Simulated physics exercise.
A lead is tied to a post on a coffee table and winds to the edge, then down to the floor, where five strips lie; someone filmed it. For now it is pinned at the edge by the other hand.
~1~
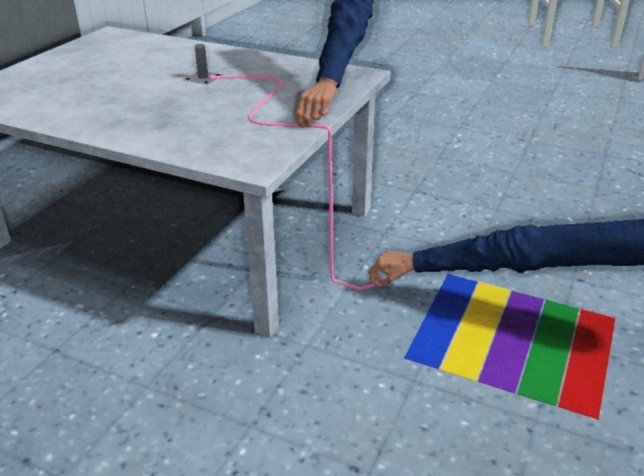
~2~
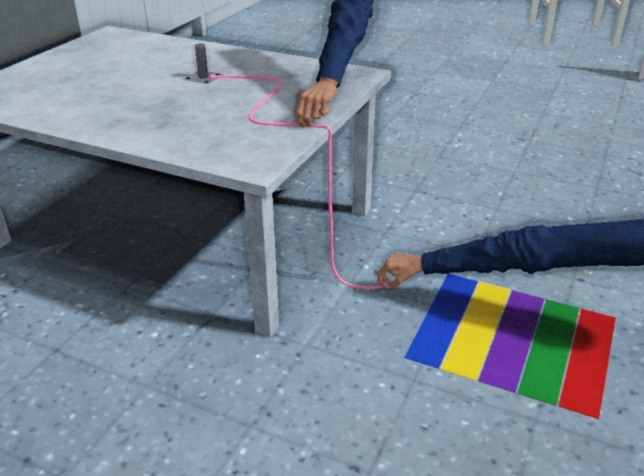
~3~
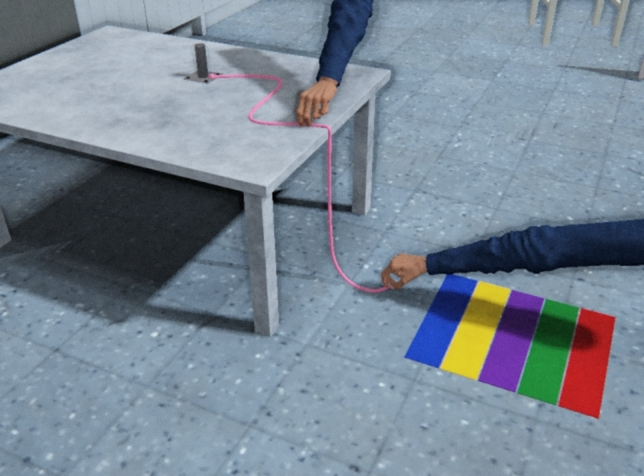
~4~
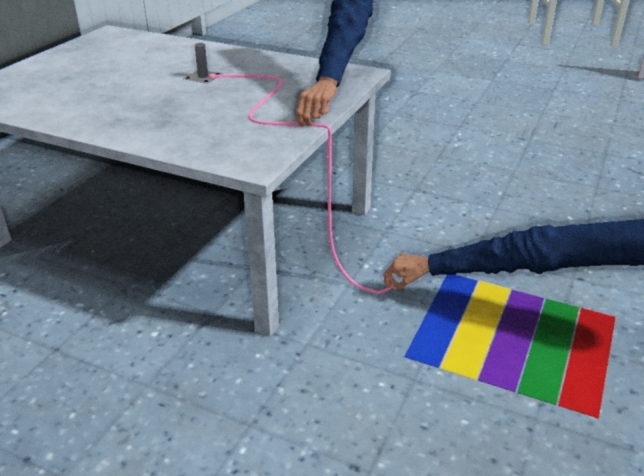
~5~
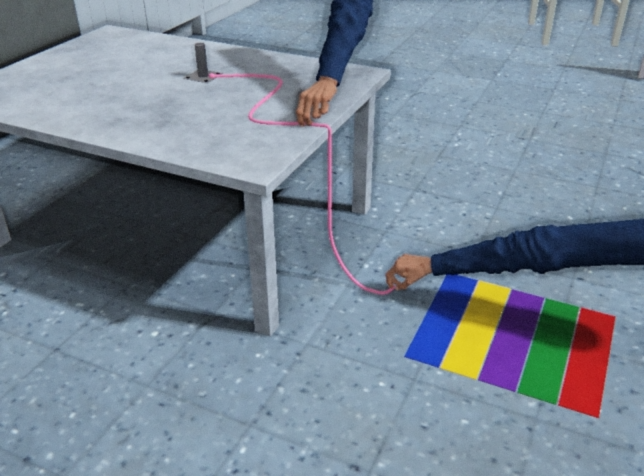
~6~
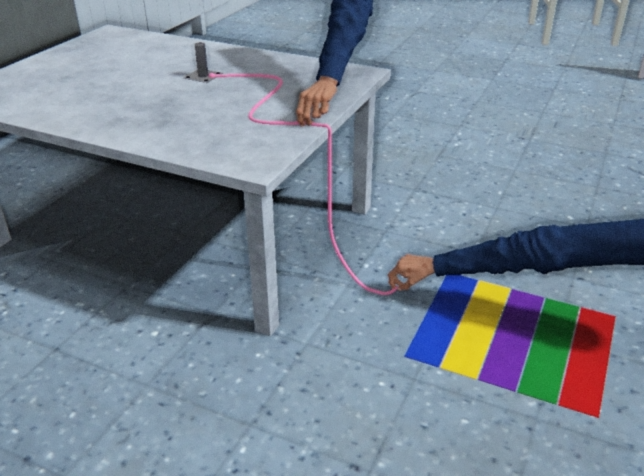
To begin with, a pink cord runs from a post on a low table to the edge, where one hand pins it, and hangs down to another hand beside five coloured strips on the floor. The lower hand then shifts slightly right toward the blue strip, and the hanging cord curves more gradually.
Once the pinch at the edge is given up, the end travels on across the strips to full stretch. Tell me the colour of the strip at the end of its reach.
It is red.
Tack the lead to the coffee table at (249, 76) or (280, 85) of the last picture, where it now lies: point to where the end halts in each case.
Pixel positions per try: (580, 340); (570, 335).
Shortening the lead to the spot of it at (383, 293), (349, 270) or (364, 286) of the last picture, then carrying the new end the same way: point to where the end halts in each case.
In order, roughly (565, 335), (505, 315) and (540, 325).
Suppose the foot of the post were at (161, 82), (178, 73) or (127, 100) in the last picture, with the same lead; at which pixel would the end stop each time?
Results per try: (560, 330); (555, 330); (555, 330).
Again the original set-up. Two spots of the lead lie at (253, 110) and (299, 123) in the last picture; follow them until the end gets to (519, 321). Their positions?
Well, the first one sits at (331, 113), and the second one sits at (361, 173).
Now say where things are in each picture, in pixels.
The first frame shows end (377, 283); blue (429, 346); yellow (465, 357); purple (503, 368); green (542, 380); red (582, 393).
The second frame shows end (386, 285); lead through (242, 77) (274, 93) (254, 122) (329, 132) (330, 202) (333, 267).
The third frame shows end (390, 286).
The fourth frame shows end (392, 286); lead through (242, 76) (274, 92) (254, 121) (329, 132) (329, 201) (340, 267).
The fifth frame shows end (395, 287).
The sixth frame shows end (397, 287); lead through (242, 76) (274, 91) (254, 120) (329, 131) (330, 201) (346, 266).
Soon after, end near (519, 321); over purple.
After that, end near (567, 335); over green.
At the stop, end near (596, 343); over red. The end stops over the red strip.
